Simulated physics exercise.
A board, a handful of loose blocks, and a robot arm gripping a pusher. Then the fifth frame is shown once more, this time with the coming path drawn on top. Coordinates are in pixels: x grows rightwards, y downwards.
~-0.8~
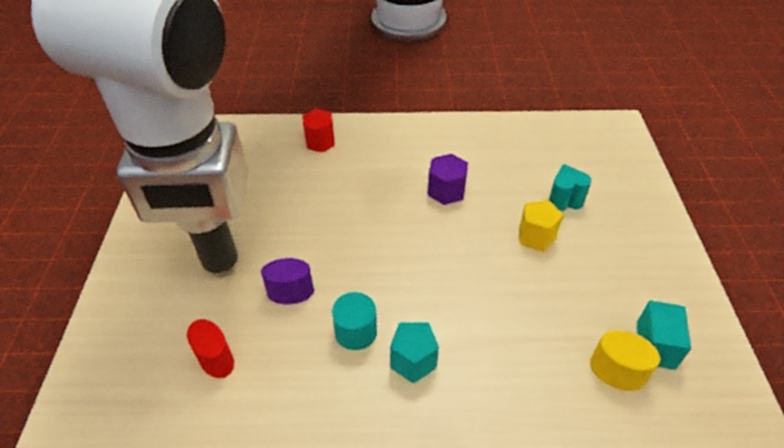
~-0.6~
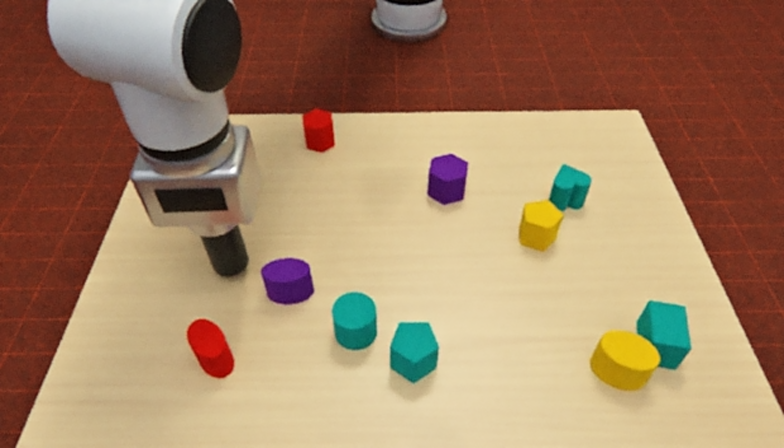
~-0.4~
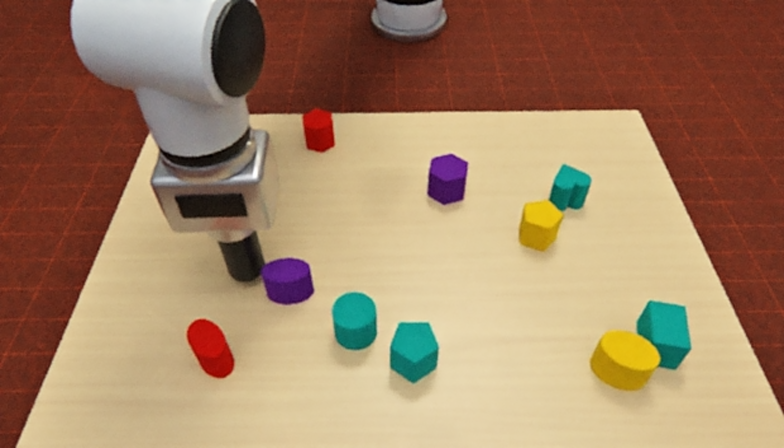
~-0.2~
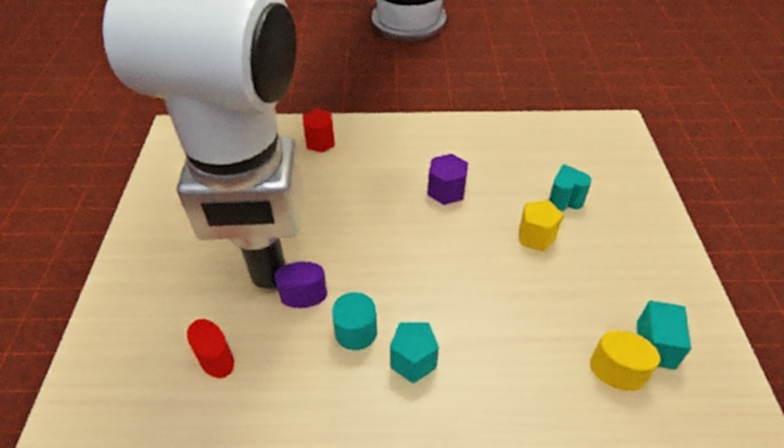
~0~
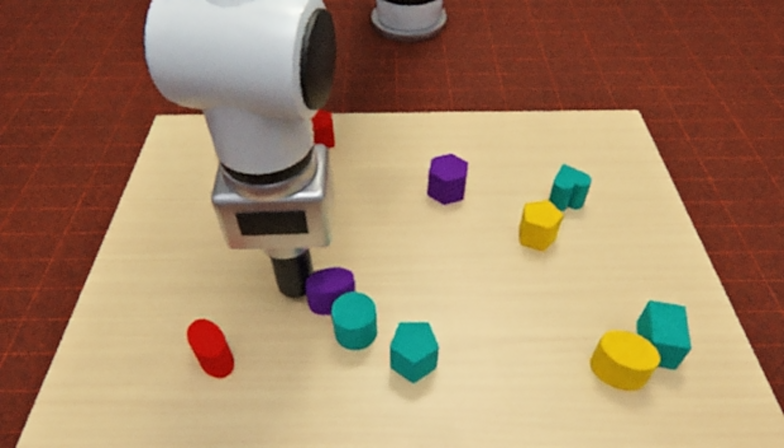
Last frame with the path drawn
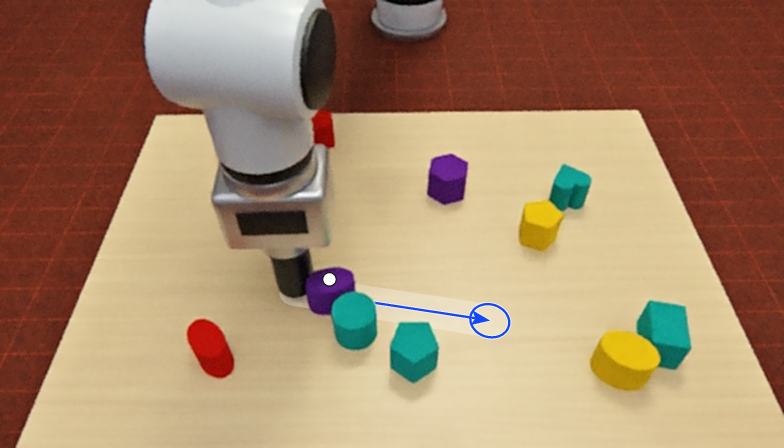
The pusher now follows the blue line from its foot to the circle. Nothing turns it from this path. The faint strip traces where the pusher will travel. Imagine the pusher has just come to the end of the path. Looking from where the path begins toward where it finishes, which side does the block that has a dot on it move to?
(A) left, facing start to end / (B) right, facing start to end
The answer is A.
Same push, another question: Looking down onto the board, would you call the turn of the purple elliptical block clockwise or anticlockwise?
From above, it turns counterclockwise.
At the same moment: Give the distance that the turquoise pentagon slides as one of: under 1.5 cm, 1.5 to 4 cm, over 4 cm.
Travels under 1.5 cm.
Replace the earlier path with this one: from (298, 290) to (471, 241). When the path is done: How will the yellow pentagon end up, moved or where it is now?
The yellow pentagon keeps its place.
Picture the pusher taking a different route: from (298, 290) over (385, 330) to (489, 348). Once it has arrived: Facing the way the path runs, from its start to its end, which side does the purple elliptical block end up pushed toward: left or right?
The answer is left: Facing from the path's start to its end, that's where the purple elliptical block shifts.
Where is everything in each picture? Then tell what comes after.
Lower end of the pusher (220, 259), tops of blocks, purple elliptical block (285, 269), turquoise circular block (354, 309), turquoise pentagon (414, 339), in the first frame.
Pusher (231, 262), blocks as before, in the second frame.
Pusher (247, 268), blocks as before, in the third frame.
Pusher (269, 274), purple elliptical block (299, 273), in the fourth frame.
Pusher (296, 283), purple elliptical block (329, 279), turquoise circular block (354, 309), turquoise pentagon (414, 339), in the fifth frame.
The drawn path runs from (298, 290) to (490, 320); the dot is on the purple elliptical block.
The first path, step by step. One third of the way, pusher (360, 293); purple elliptical block (398, 287); turquoise circular block (372, 320).
Two thirds of the way, pusher (425, 303); purple elliptical block (466, 292), turned 25° anticlockwise; turquoise circular block (372, 320).
At the end, pusher (491, 313); purple elliptical block (530, 291), turned 70° anticlockwise; turquoise circular block (372, 320); turquoise pentagon not moved.
